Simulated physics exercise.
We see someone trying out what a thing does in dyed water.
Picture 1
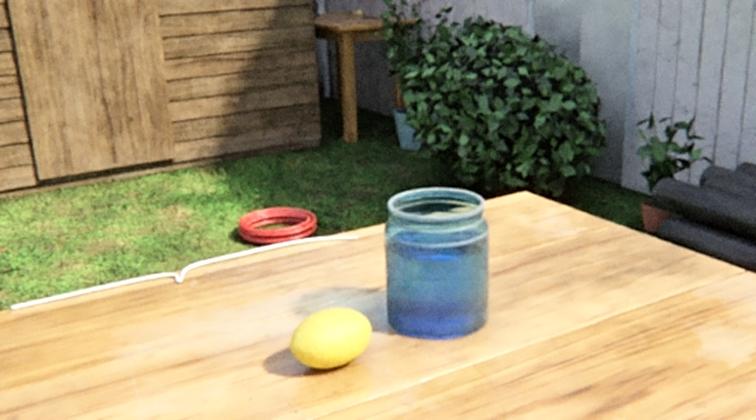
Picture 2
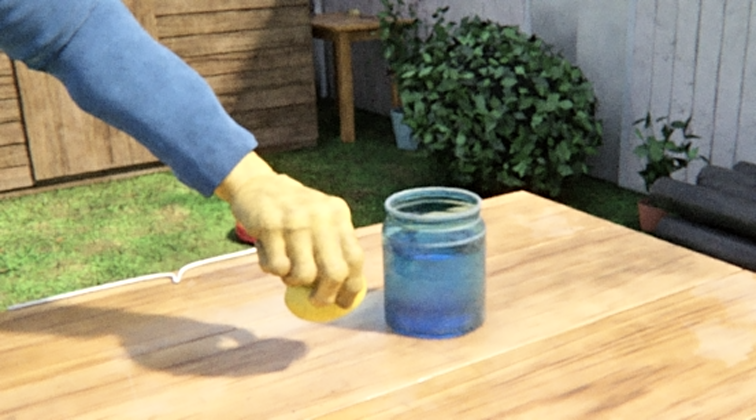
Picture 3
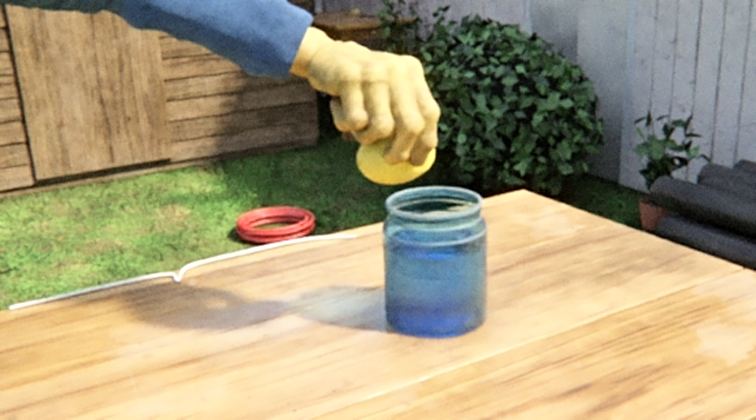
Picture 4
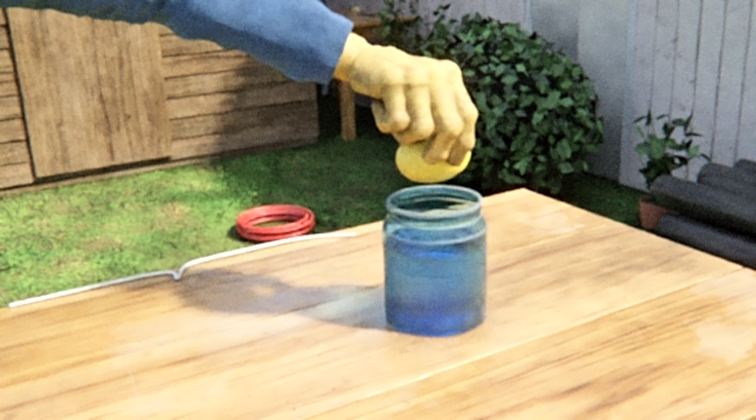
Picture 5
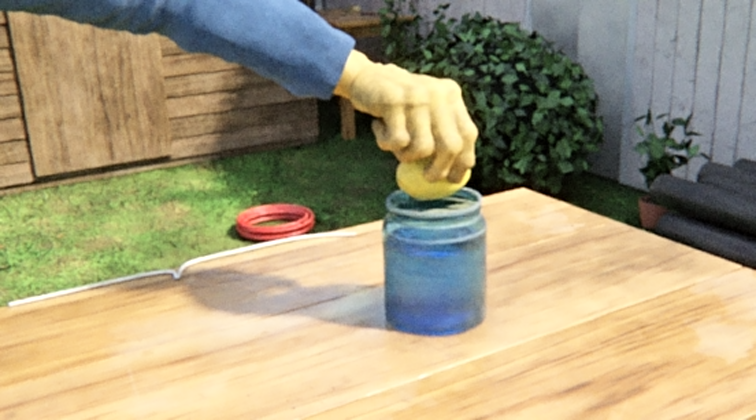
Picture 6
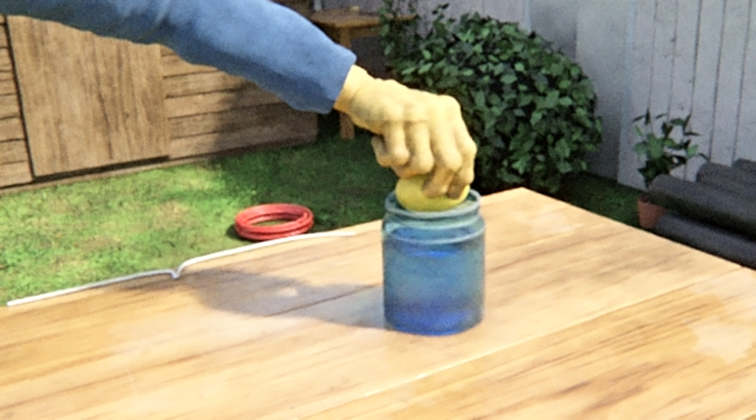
The video shows a gloved hand picking up a yellow lemon from a wooden table, carrying it right over an open jar of blue liquid, and lowering it to the jar's mouth while still gripping it.
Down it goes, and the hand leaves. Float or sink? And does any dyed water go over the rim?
The thing bobs on top; the jar keeps it all in.
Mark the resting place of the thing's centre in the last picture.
Near (433, 241).
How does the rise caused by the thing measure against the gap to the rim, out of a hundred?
Roughly 40 per cent.
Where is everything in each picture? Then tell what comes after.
In the first frame, the lemon lies on the top at (331, 338); jar (437, 258) about two thirds full.
In the second frame, a hand picks up the lemon at (326, 291); jar about two thirds full, surface at (434, 242).
In the third frame, the lemon is carried over at (396, 155); jar (435, 257) about two thirds full.
In the fourth frame, the lemon is above the jar at (433, 156); jar about two thirds full, surface at (435, 240).
In the fifth frame, the lemon comes down at (433, 173); jar (435, 255) about two thirds full.
In the sixth frame, the lemon is just over the surface at (432, 188); jar about two thirds full, surface at (433, 239).
A moment on, the lemon enters the dyed water; the jar is about two thirds full.
Further on, the lemon comes up again; the jar is about three quarters full.
When it is over, the lemon is afloat; the jar is about three quarters full; none went over.
